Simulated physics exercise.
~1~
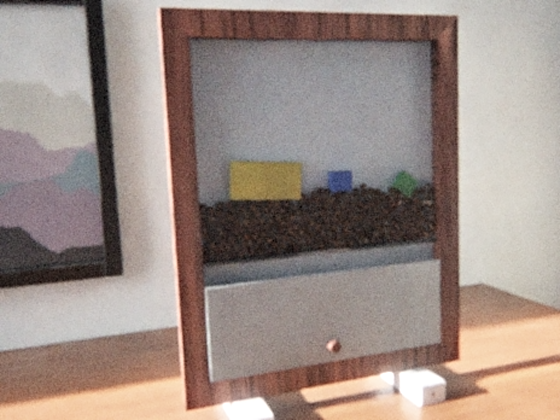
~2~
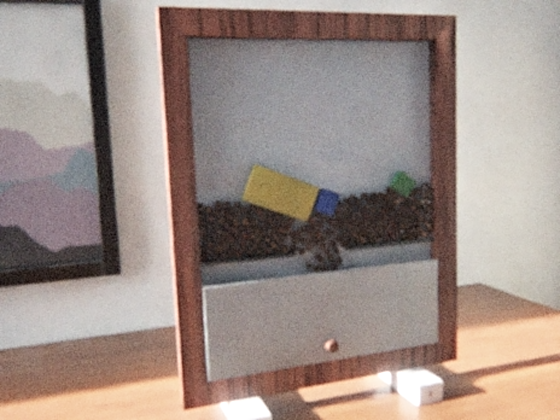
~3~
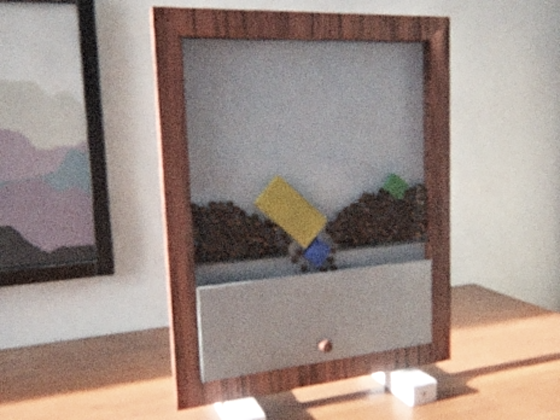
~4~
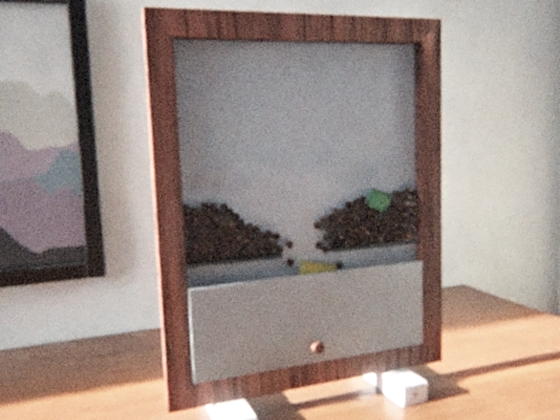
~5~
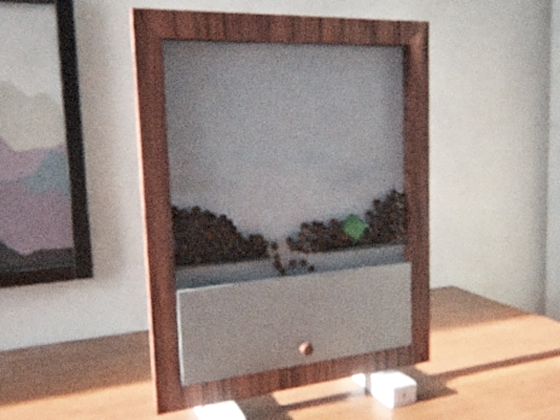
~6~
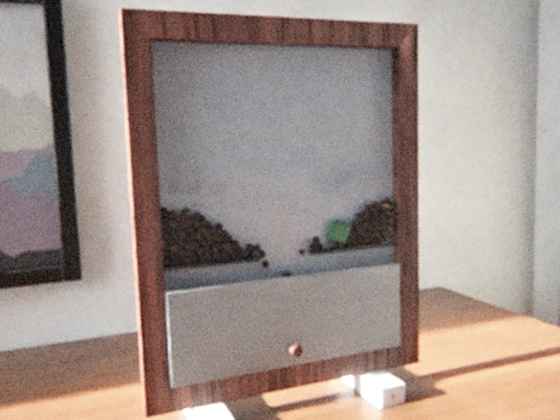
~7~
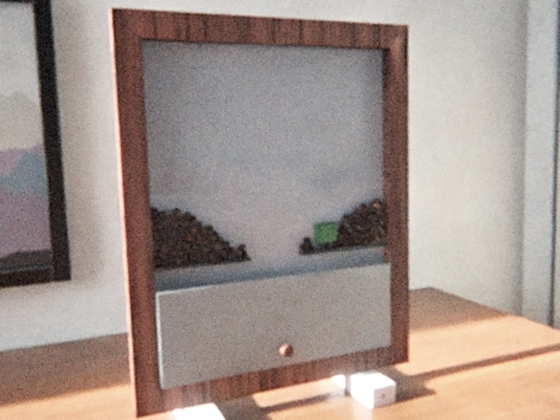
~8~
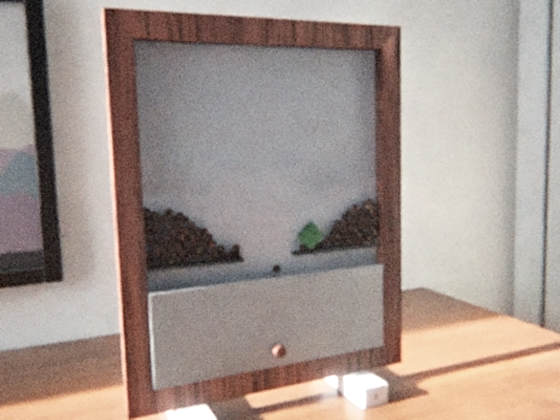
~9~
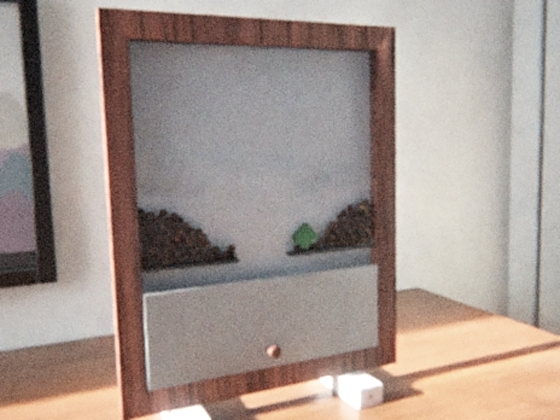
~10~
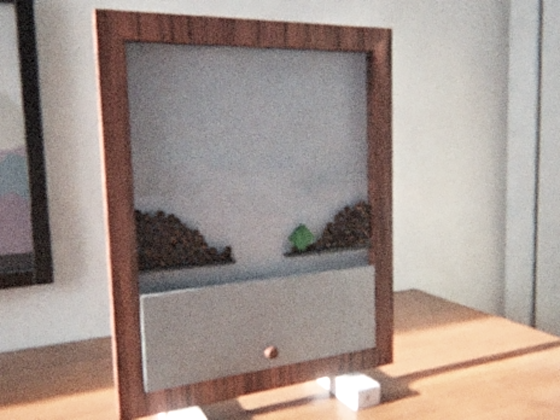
A wooden-framed case drains dark beads, yellow and blue blocks drop, green slides but stays.
